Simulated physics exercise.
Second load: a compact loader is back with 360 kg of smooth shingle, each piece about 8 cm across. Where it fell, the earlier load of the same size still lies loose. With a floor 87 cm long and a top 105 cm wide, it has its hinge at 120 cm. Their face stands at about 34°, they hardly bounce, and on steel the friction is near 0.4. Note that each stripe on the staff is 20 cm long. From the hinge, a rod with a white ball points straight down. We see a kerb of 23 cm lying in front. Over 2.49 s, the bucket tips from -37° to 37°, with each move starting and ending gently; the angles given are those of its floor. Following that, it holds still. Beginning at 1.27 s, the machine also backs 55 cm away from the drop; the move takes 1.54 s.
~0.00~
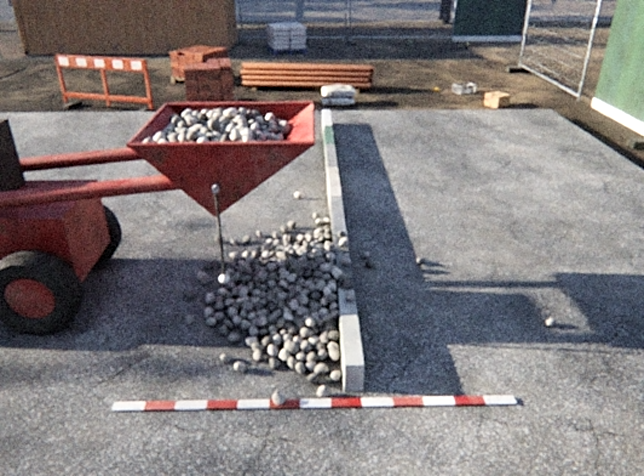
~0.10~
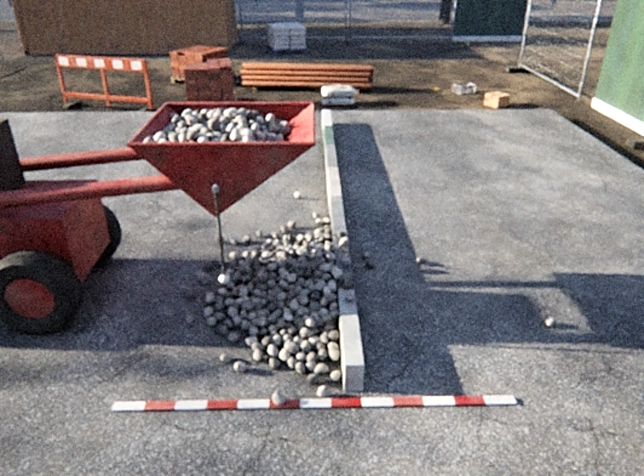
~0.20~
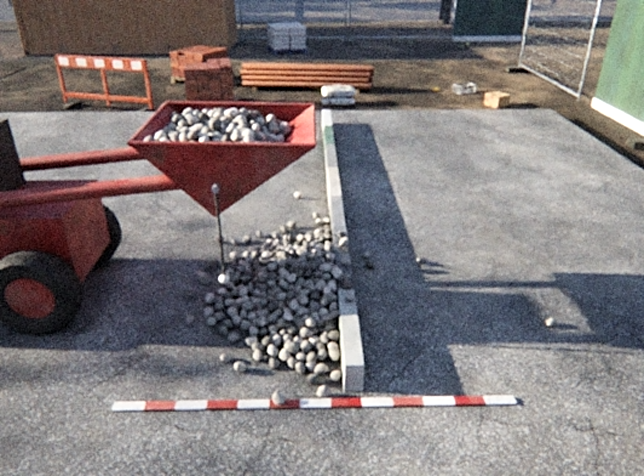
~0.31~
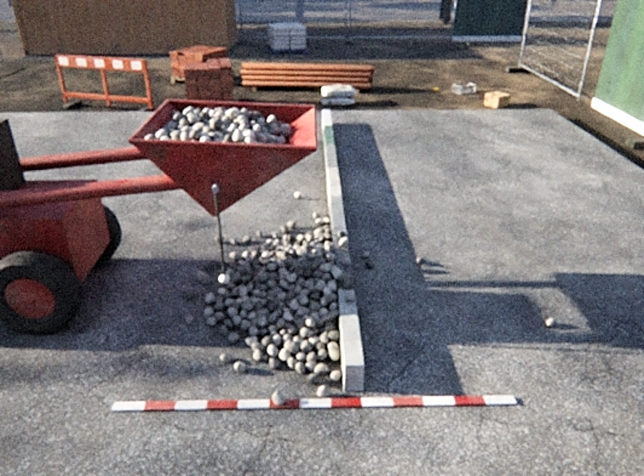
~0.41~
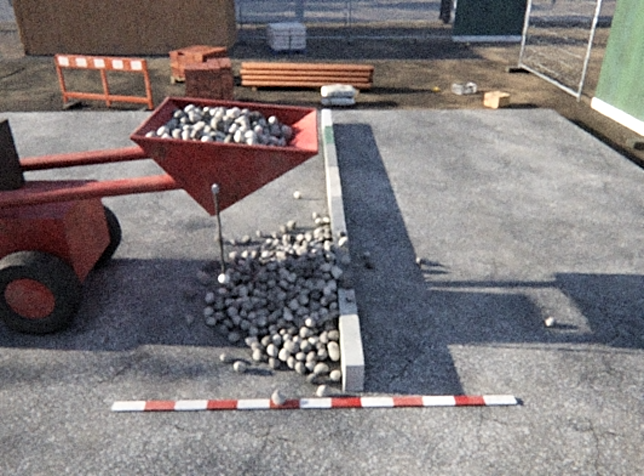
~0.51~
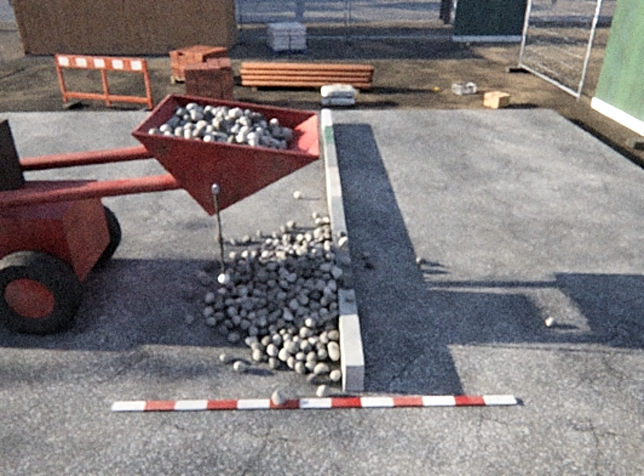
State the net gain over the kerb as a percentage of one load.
6 %.
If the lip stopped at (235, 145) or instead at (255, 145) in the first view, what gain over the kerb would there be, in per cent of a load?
First place: Roughly 0 %; second place: Roughly 0 %.
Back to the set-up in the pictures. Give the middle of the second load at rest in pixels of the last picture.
Middle: Approx. (285, 273) px.
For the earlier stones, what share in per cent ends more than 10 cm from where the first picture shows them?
15 %.
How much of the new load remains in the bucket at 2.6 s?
It holds some 5 percent.
After 1.9 s the floor is at 26°; in per cent of one load, 74 in the bucket, 125 on this side of the kerb, 1 over the kerb; the foremost stones are at (393, 278).
After 2.6 s the floor is at 37°; in per cent of one load, 4 in the bucket, 190 on this side of the kerb, 7 over the kerb; the foremost stones are at (440, 297).
After 3.3 s the floor is at 37°; in per cent of one load, 0 in the bucket, 193 on this side of the kerb, 7 over the kerb; the foremost stones are at (458, 304).
After 5.9 s the floor is at 37°; in per cent of one load, 0 in the bucket, 193 on this side of the kerb, 7 over the kerb; the foremost stones are at (458, 304). Net gain over the kerb, 6.
